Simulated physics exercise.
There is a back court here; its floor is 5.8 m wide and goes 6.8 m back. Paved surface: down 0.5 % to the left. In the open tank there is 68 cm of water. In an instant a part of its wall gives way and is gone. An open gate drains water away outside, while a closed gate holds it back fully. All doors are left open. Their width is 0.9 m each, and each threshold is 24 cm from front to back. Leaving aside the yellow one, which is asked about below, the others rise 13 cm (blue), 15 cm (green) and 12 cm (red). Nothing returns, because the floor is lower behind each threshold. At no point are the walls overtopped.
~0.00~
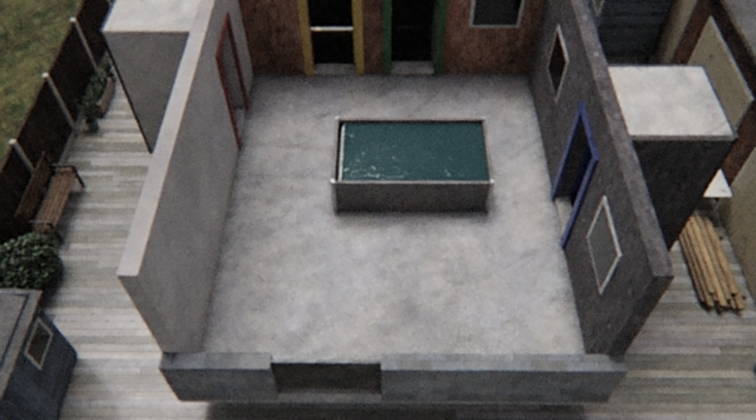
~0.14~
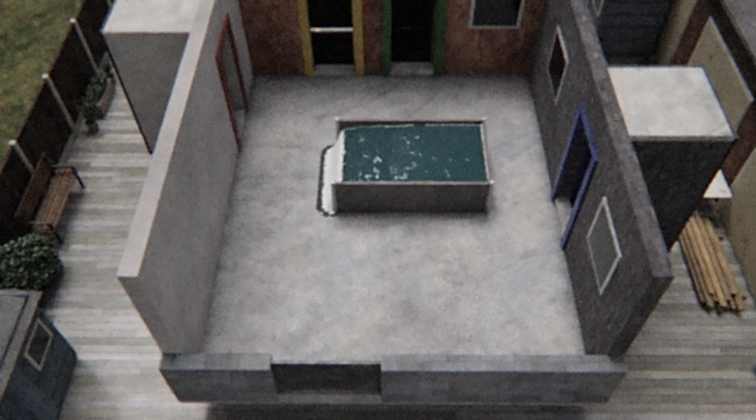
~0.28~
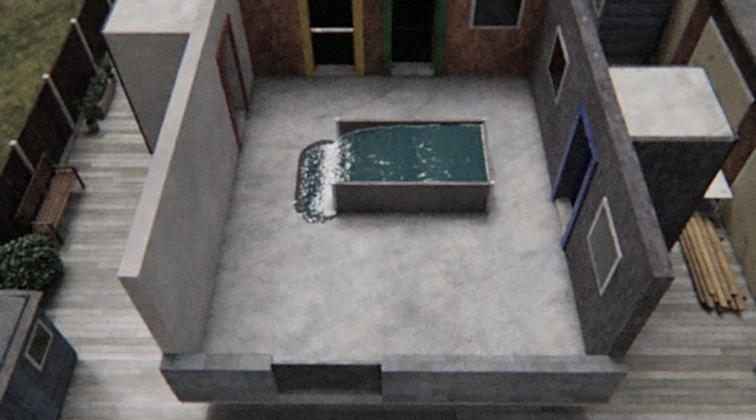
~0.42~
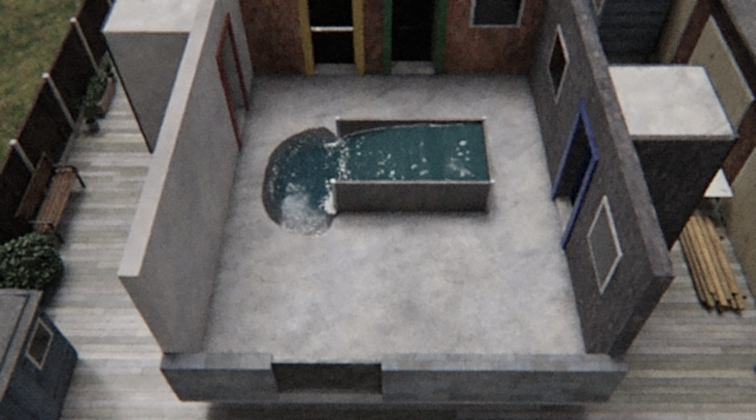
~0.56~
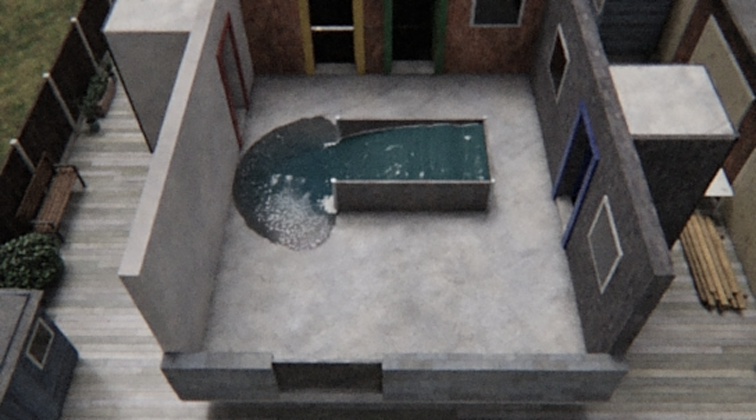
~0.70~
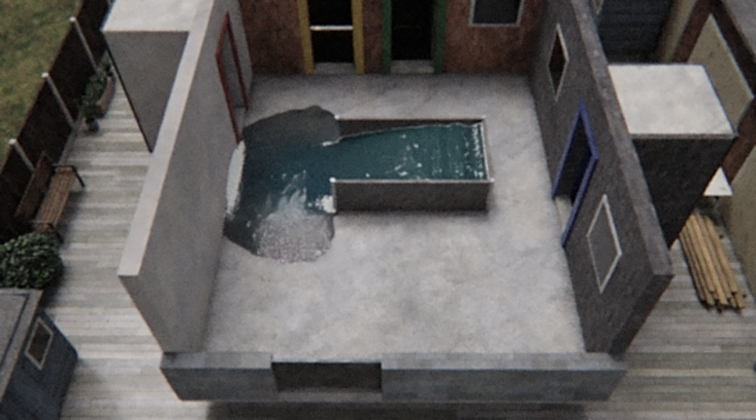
Water pours from the left end of an open tank and spreads across the grey floor.
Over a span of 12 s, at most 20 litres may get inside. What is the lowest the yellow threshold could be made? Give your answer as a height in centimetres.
Around 8 cm high.
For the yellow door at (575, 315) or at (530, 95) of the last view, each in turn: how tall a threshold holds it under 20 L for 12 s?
9.0 and 9.5 cm.
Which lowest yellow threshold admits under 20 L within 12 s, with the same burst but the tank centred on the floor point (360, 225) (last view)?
Some 14.0 cm.
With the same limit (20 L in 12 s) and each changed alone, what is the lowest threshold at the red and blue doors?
About 22 cm at red and 8.5 cm at blue.
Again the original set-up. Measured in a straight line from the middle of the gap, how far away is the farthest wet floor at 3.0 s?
Around 4.4 m from the gap.
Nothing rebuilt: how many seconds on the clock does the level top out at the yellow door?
4.0 s.
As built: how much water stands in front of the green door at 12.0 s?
About 9.5 cm.
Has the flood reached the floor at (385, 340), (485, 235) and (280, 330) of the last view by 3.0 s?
So the three spots come out spared, spared, swamped, in that order.
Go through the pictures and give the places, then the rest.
The open tank at (411, 152) is whole and still, 68 cm deep; the yellow door at (332, 35) is dry, in the first picture.
The gap is at (338, 171), the front 0.3 m out at (323, 209); the back of the open tank holds 68 cm, in the second picture.
The gap is at (339, 172), the front 0.7 m out at (300, 206); the back of the open tank holds 68 cm, in the third picture.
Water pours out at (339, 172) and has run 1.3 m, to (267, 198); about 9 cm deep outside, 68 cm at the back, in the fourth picture.
The front is at (238, 195), 1.8 m from the gap at (339, 172); 4.0 m2 of floor is wet, 67 cm left at the back, in the fifth picture.
Water pours out at (339, 171) and has run 2.0 m, to (224, 229); about 7 cm deep outside, 61 cm at the back; the yellow door at (332, 34), 2.9 m from the gap, is still 1.6 m from the nearest water, in the sixth picture.
After 1.4 s water covers 20 % of the floor, deepest (42 cm) near (243, 182); it has not reached the yellow door.
After 3.0 s water covers 40 % of the floor, deepest (36 cm) near (252, 83); 10 cm at the yellow door, 0 litres in over its 9 cm threshold.
After 12.0 s water covers 95 % of the floor, deepest (10 cm) near (380, 366); 5 cm at the yellow door, 14 litres in over its 9 cm threshold.
At the yellow door as built, the water arrived by 2.3 s and peaked near 12 cm at 4.0 s.
Run again over the same 12 s with other heights there, 29 litres in over 7 cm, 11 litres over 9.5 cm. The limit of 20 litres is kept from about 8 cm up.
